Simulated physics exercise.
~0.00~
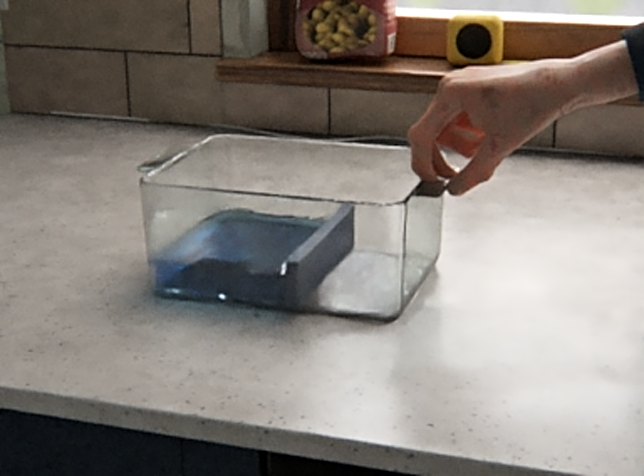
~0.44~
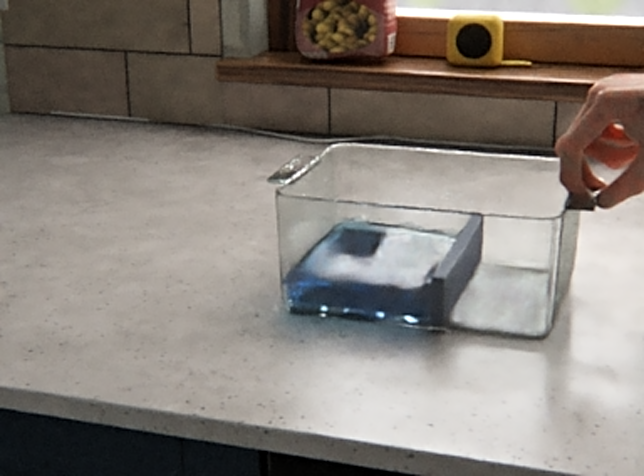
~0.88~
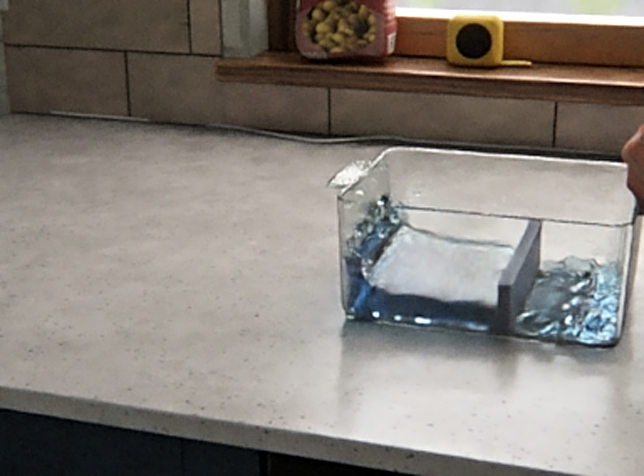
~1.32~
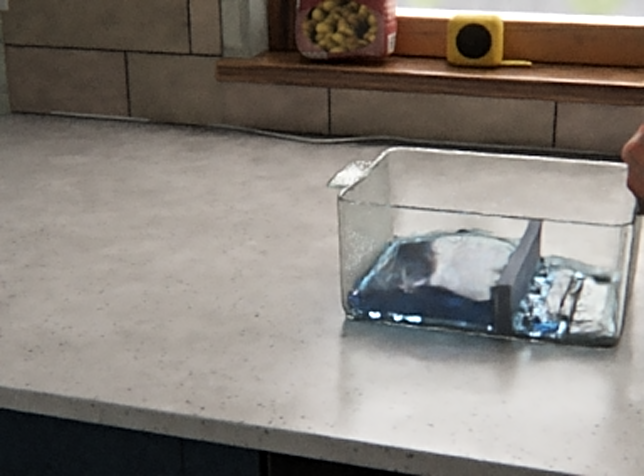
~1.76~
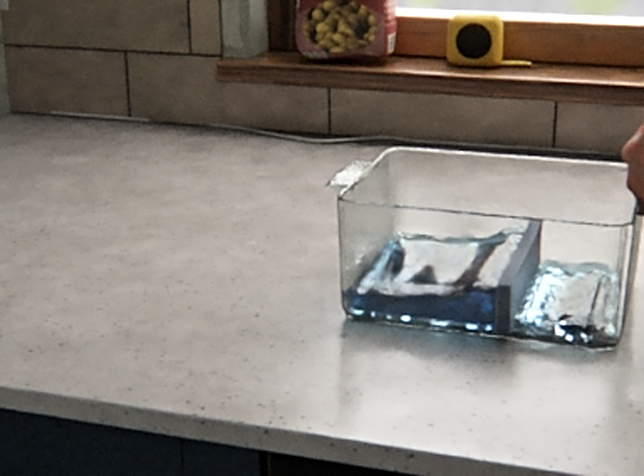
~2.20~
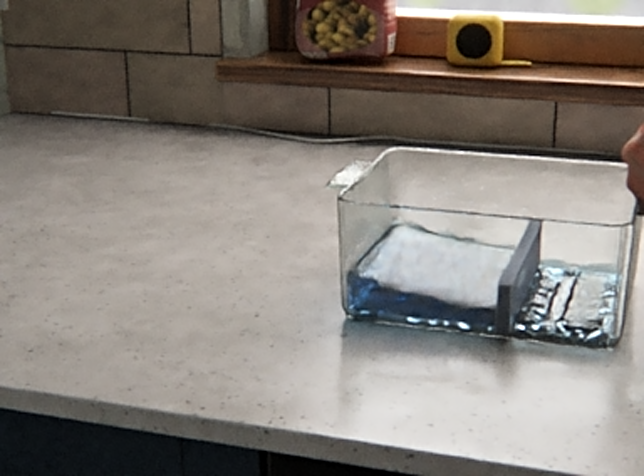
A clear food box with blue water left of its divider was pulled right across the counter by a hand, and the water sloshed up and spilled over into the dry right part, where a shallow layer remained after the box stopped.
